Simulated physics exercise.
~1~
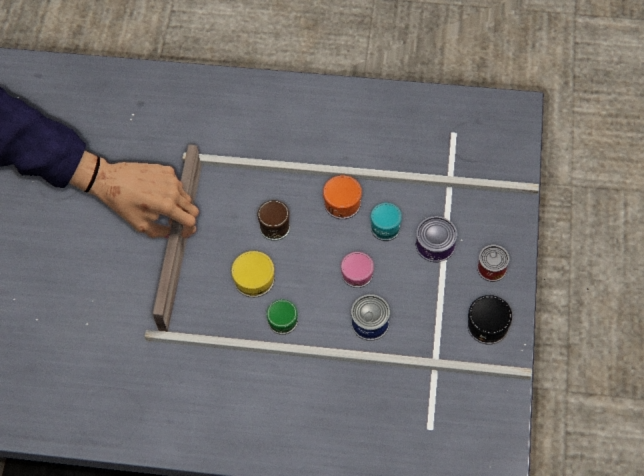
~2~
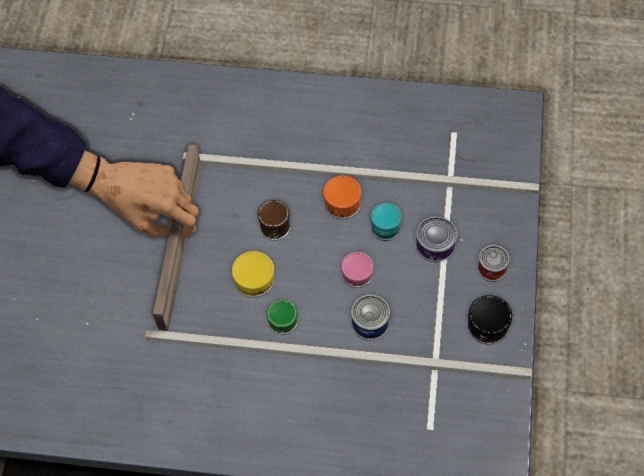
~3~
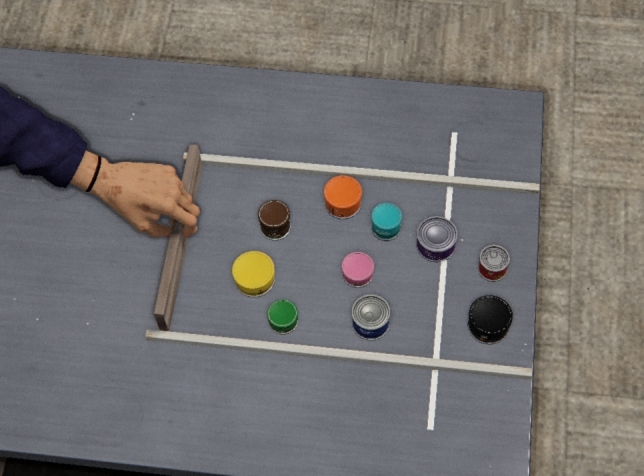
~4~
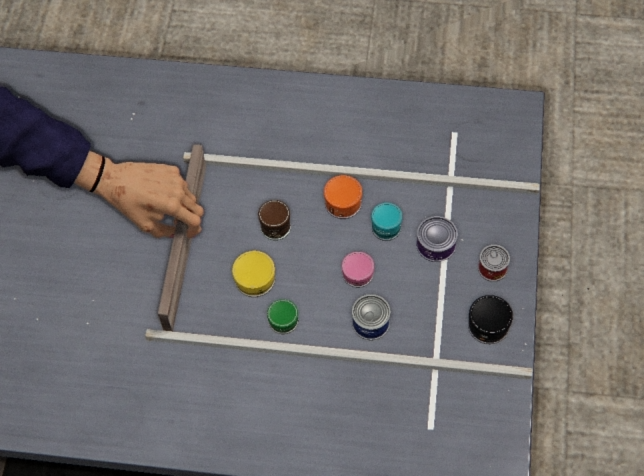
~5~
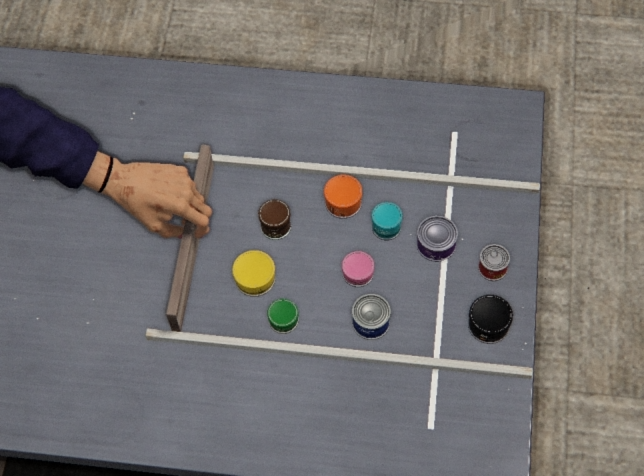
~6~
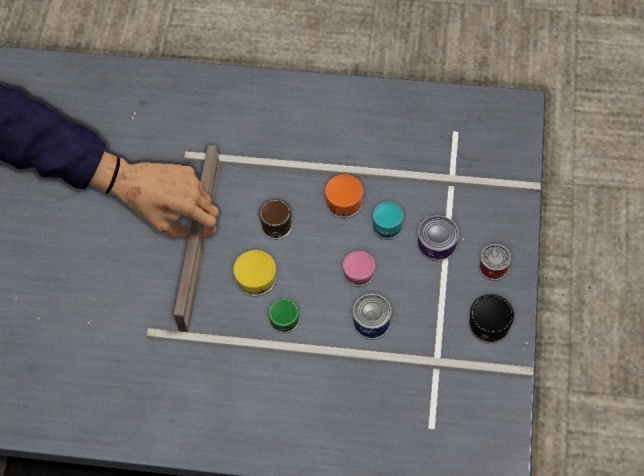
A hand slides a wooden board slightly right behind ten small, untouched round containers.
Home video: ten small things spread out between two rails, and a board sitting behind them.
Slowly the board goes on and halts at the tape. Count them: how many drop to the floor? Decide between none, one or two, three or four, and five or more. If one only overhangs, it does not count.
Going by the pictures, zero pieces get pushed right off.
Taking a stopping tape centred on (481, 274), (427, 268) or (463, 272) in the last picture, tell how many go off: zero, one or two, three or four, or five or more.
First just one or two, then zero, and last one or two.
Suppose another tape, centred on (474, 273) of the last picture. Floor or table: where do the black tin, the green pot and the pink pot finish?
Going in order, the black tin goes off the edge, then the green pot keeps its spot, then the pink pot keeps its spot.
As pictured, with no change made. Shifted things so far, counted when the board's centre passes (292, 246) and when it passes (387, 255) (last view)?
I get 3 at the one place and 8 at the other.
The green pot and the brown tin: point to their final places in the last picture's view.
The green pot ends at (454, 337) and the brown tin at (463, 235).
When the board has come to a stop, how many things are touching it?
5 in contact.
Soon after, none off yet; red tin at rest near (495, 262); black tin at rest near (491, 319); purple tin at rest near (438, 238).
After that, none off yet; red tin at rest near (495, 262); black tin at rest near (491, 319); purple tin displaced a little near (459, 248).
In the end, the number that fall off is zero.
